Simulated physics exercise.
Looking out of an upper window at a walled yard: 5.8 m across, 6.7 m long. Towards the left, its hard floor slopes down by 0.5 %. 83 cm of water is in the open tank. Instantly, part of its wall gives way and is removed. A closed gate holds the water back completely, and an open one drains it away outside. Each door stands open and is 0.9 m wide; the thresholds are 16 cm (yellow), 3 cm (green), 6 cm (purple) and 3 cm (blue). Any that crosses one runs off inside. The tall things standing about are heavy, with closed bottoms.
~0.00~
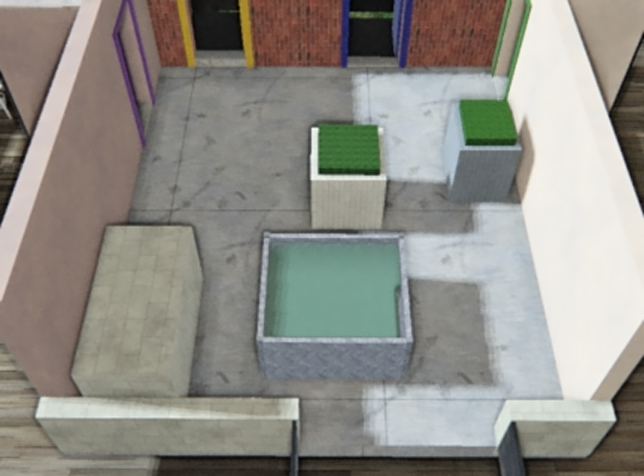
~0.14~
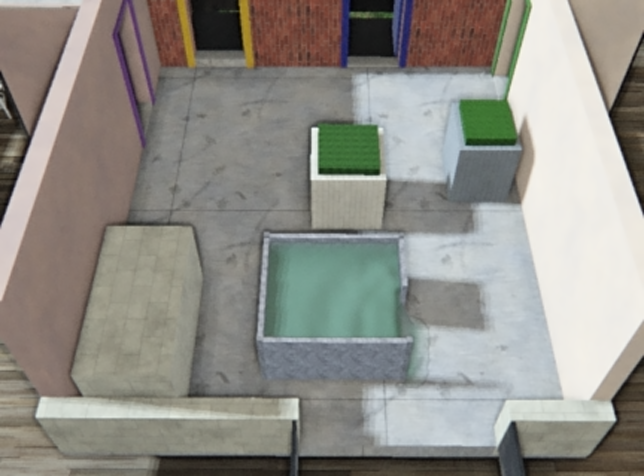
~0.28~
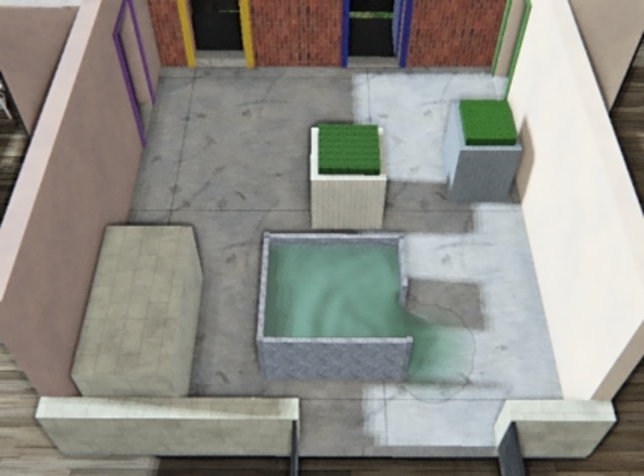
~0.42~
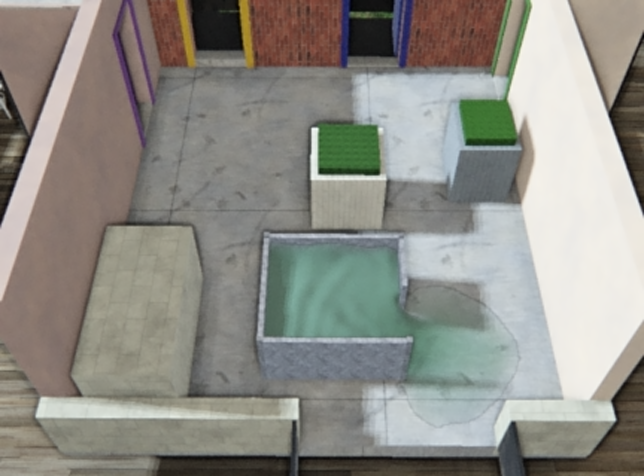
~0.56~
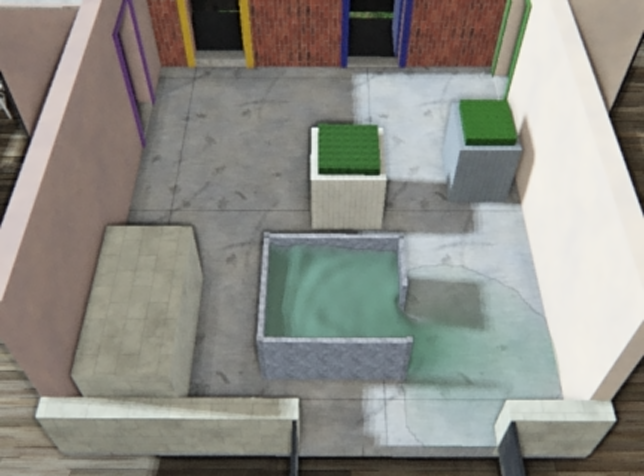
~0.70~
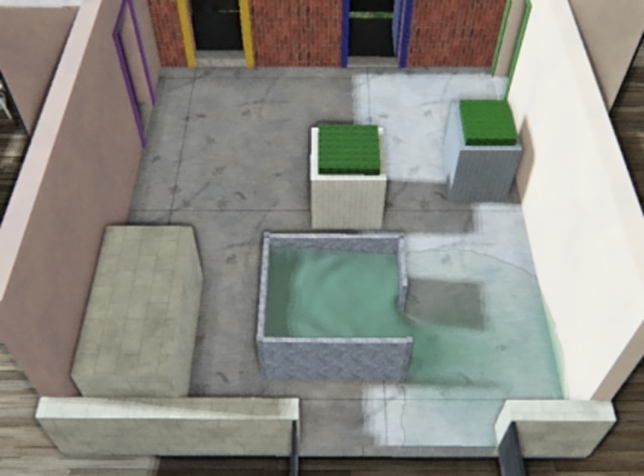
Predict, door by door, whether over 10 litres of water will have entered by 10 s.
Prediction: At the yellow door, it will not. At the green door, over 10 litres will have entered. At the purple door, it will not. At the blue door, over 10 litres will have entered.
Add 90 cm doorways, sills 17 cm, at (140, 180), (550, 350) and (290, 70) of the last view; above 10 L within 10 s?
So, in the order given, it's shy of the mark, then beyond the mark, then shy of the mark.
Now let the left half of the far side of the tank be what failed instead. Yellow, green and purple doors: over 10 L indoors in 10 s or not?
Result: Yellow limit passed, green limit passed, purple limit passed.
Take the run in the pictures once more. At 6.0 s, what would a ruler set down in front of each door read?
Measured in centimetres, the yellow door gives 3, the green door 4, the purple door 0 and the blue door 8.
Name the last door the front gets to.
The purple door.
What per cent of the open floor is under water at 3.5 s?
Roughly 35 percent.
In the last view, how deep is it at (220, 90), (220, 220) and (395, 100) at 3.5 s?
Reading - approx. 0 / 0 / 0 cm.
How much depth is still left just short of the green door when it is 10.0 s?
I'd say close to 6.0 cm.
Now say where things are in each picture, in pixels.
In the first picture, still water, 83 cm deep, in the open tank at (334, 289).
In the second picture, the front is at (408, 384), 0.5 m from the gap at (400, 336); 0.2 m2 of floor is under water; 83 cm left at the back of the open tank.
In the third picture, water pours out at (400, 338) and has run 0.9 m, to (464, 333); typically 12 cm deep outside, 82 cm at the open tank's back.
In the fourth picture, the front is at (511, 362), 1.4 m from the gap at (400, 339); 2.0 m2 of floor is under water; 78 cm left at the back of the open tank.
In the fifth picture, water pours out at (400, 339) and has run 2.0 m, to (559, 384); typically 5 cm deep outside, 71 cm at the open tank's back.
In the sixth picture, the front is at a hidden place, 2.2 m from the gap at (400, 339); 4.5 m2 of floor is under water; 72 cm left at the back of the open tank.
After 1.4 s water covers 15 % of the floor and is deepest (50 cm) near (553, 426); yellow door not reached, green door not reached, purple door not reached, blue door not reached.
After 2.2 s water covers 20 % of the floor and is deepest (33 cm) near (553, 426); yellow door not reached, green door 1 cm at the sill, 0 L in, purple door not reached, blue door not reached.
After 3.5 s water covers 35 % of the floor and is deepest (27 cm) near (496, 206); yellow door not reached, green door 3 cm at the sill, 0 L in, purple door not reached, blue door not reached.
After 6.0 s water covers 60 % of the floor and is deepest (16 cm) near (387, 215); yellow door 3 cm at the sill, 0 L in, green door 4 cm at the sill, 2 L in, purple door not reached, blue door 8 cm at the sill, 14 L in.
After 10.0 s water covers 80 % of the floor and is deepest (9 cm) near (387, 215); yellow door 3 cm at the sill, 0 L in, green door 6 cm at the sill, 35 L in, purple door 7 cm at the sill, 1 L in, blue door 6 cm at the sill, 49 L in.
